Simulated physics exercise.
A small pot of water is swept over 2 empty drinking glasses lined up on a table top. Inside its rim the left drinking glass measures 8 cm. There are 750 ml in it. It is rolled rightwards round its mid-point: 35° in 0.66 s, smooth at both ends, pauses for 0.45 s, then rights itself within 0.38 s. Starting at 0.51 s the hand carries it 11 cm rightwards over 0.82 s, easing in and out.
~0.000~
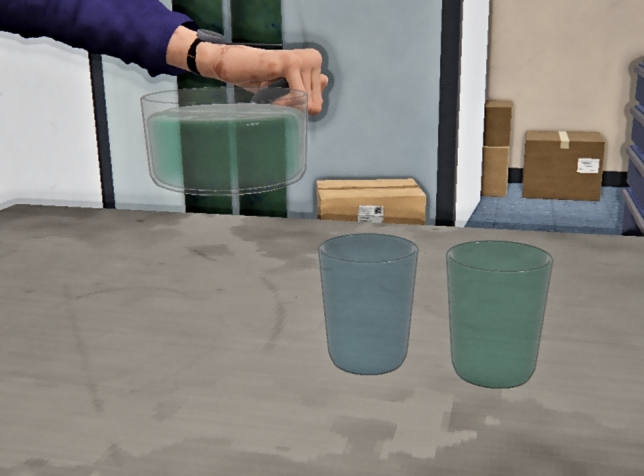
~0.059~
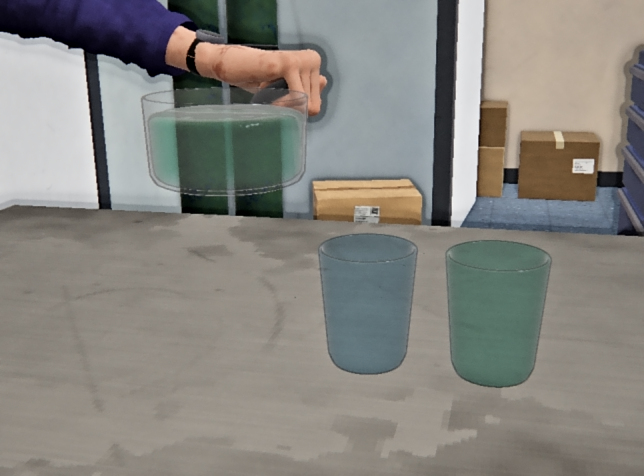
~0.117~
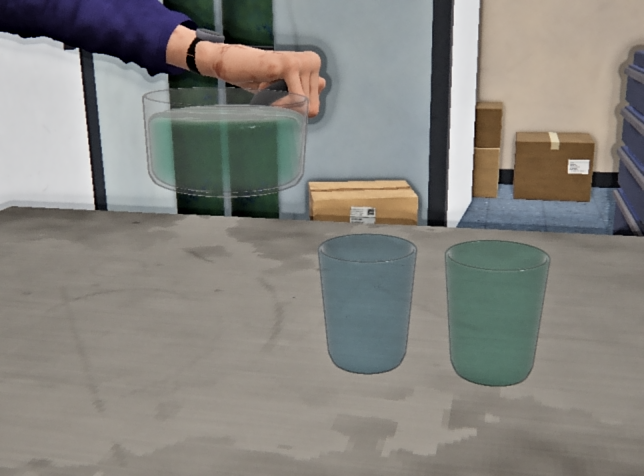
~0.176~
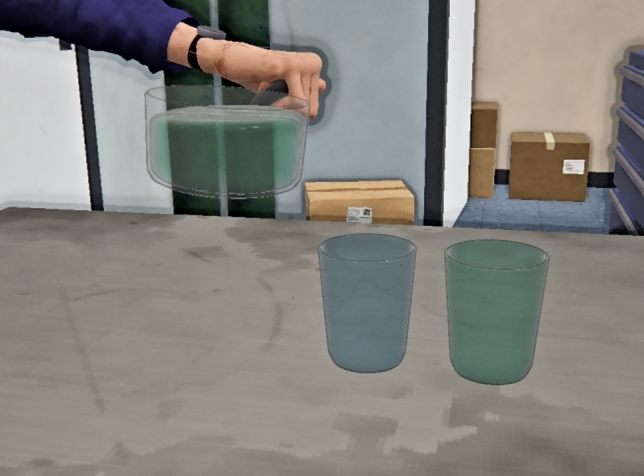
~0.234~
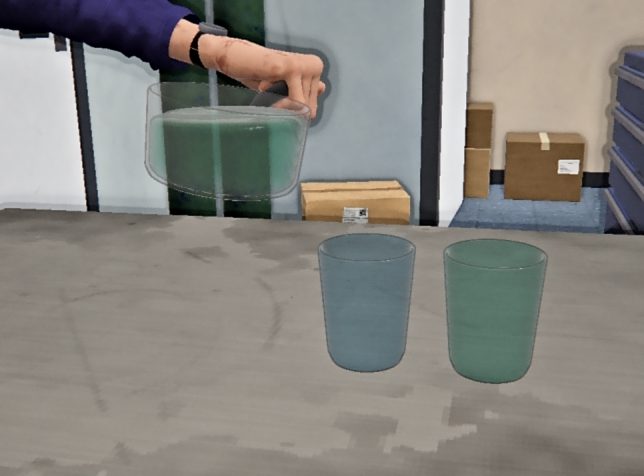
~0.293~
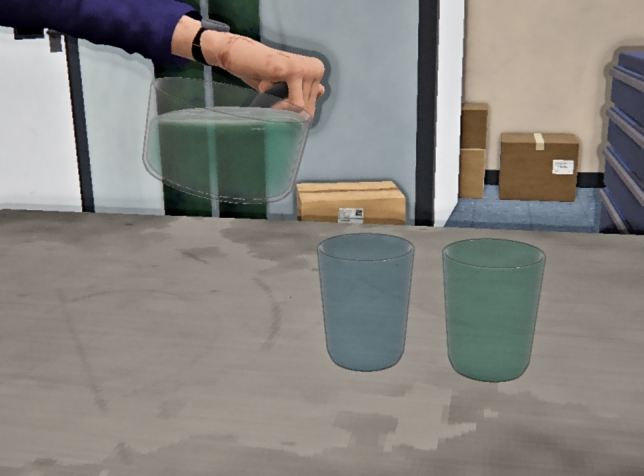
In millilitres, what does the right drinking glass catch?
The right drinking glass gets about 110 ml.
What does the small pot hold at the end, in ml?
Some 470 ml.
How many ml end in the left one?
About 100 ml.
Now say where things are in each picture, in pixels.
In the first picture, tilt 0°; pouring edge (303, 99); surface from (169, 112) to (291, 114); the left drinking glass's rim runs from (321, 247) to (416, 253); the right drinking glass's rim runs from (448, 255) to (551, 261).
In the second picture, tilt 1°; pouring edge (303, 100); surface from (172, 112) to (291, 115).
In the third picture, tilt 3°; pouring edge (304, 104); surface from (175, 113) to (291, 116).
In the fourth picture, tilt 6°; pouring edge (306, 109); surface from (171, 113) to (291, 117).
In the fifth picture, tilt 10°; pouring edge (307, 115); surface from (171, 114) to (293, 118).
In the sixth picture, tilt 14°; pouring edge (308, 123); surface from (167, 115) to (295, 118).
After 0.62 s the tilt is 35° and from the left they hold 20 ml, 0 ml, the small pot 660 ml, and 0 ml is on the table top.
After 0.86 s the tilt is 35° and from the left they hold 95 ml, 0 ml, the small pot 585 ml, and 15 ml is on the table top.
After 1.11 s the tilt is 35° and from the left they hold 100 ml, 30 ml, the small pot 505 ml, and 55 ml is on the table top.
After 1.38 s the tilt is 7° and from the left they hold 100 ml, 100 ml, the small pot 475 ml, and 65 ml is on the table top.
In the end from the left they hold 100 ml, 105 ml, the small pot 475 ml, and 70 ml is on the table top.
